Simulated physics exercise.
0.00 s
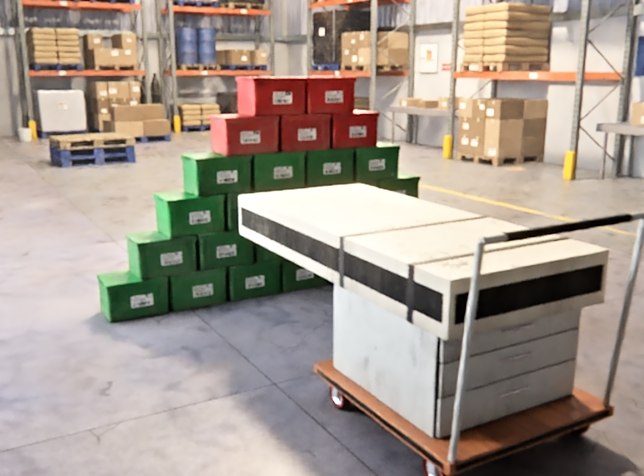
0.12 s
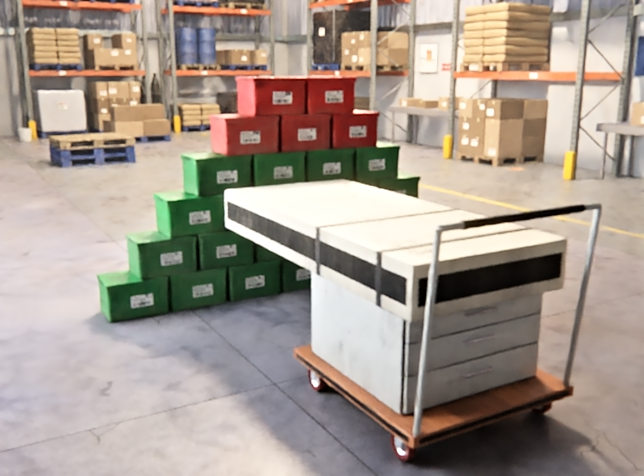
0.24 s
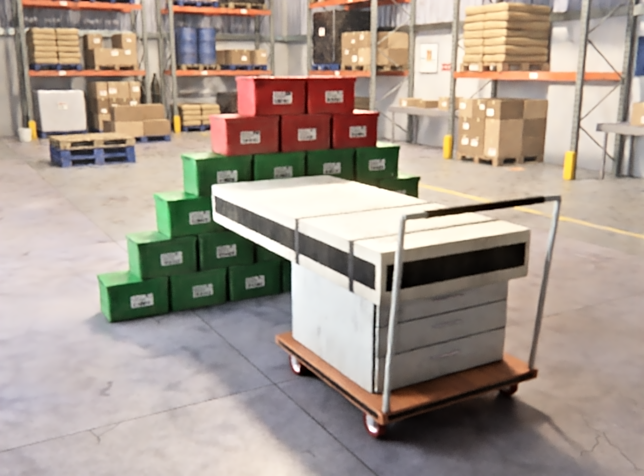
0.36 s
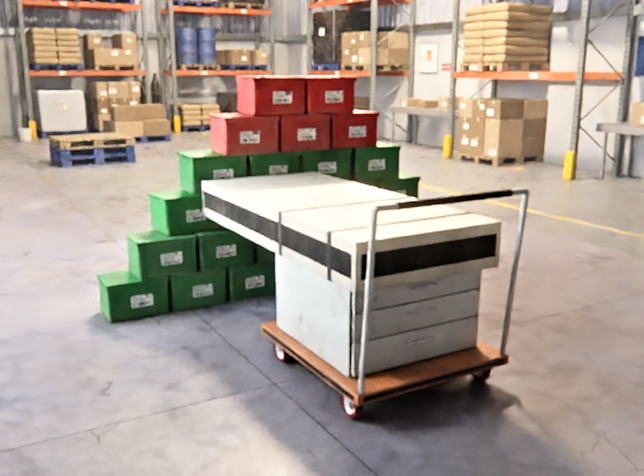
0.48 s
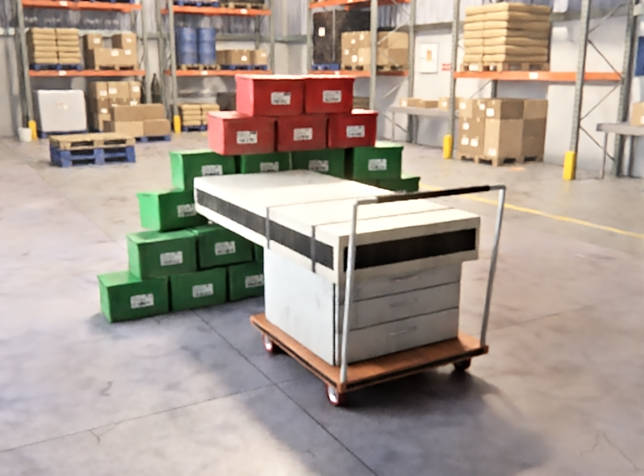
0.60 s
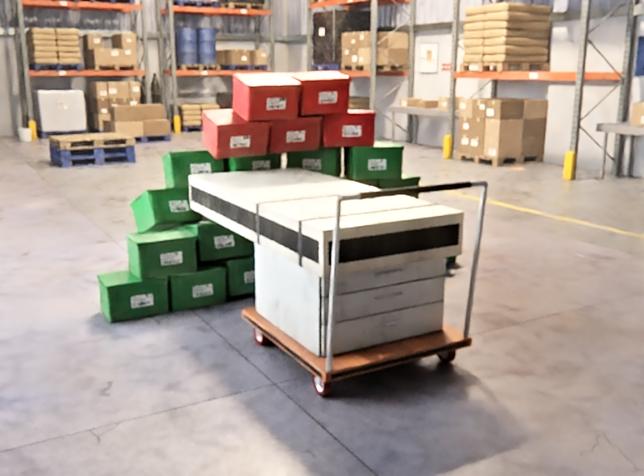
In a warehouse, a flat trolley carrying a long strapped pack rolls away from the viewer toward a stepped wall of green and red boxes, then pushes into it, shifting several boxes and leaving some tilted.
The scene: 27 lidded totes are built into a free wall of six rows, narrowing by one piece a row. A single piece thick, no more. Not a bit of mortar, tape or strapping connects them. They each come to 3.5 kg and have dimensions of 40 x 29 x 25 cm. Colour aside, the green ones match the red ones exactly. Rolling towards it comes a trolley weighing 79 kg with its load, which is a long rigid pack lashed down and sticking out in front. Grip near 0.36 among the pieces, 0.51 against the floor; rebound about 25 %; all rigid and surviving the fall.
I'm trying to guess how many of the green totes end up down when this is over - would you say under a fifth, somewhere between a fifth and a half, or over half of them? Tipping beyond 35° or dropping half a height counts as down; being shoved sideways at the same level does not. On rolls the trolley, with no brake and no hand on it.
I would say somewhere between a fifth and a half of them.
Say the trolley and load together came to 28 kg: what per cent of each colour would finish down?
Down by colour: Green 30, red 100 per cent.
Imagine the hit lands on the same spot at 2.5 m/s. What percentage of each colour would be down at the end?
The green would finish 30 in a hundred down, the red 100 in a hundred.
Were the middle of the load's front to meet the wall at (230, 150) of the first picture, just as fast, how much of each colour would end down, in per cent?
Then green 10, red 60 per cent.
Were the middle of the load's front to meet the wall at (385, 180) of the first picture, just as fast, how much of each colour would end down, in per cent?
In that case green 20, red 80 per cent.
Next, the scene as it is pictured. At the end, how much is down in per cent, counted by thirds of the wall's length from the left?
I'd put it at 50 % left, 70 % middle and 0 % right.
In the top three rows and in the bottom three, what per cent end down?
Of the top ones 90 percent, of the bottom ones 30 percent.
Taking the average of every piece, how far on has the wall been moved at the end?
Around 40 centimetres.
After 0.72 s, load 44 cm past the wall's line, still rolling; 3 of the 22 green totes down (3 of 27 in all colours); top green tote shifted 37 mm; top red tote leaning 12°.
After 0.96 s, load 65 cm past the wall's line, still rolling; 5 of the 22 green totes down (7 of 27 in all colours); top green tote shifted 40 mm; top red tote leaning 25°.
After 1.34 s, load 94 cm past the wall's line, still rolling; 7 of the 22 green totes down (12 of 27 in all colours); top green tote shifted 43 mm; top red tote leaning 7°, 16 cm lower.
After 2.02 s, load 1.08 m past the wall's line, stopped; 9 of the 22 green totes down (14 of 27 in all colours); top green tote shifted 42 mm; top red tote leaning 31°, 32 cm lower.
At rest (3.2 s), load 1.08 m past the wall's line, stopped; 9 of the 22 green totes down (14 of 27 in all colours); top green tote shifted 42 mm; top red tote on its side. That is 41 per cent. As the last picture would show them, middles, top green tote near (374, 162), top red tote near (298, 207).
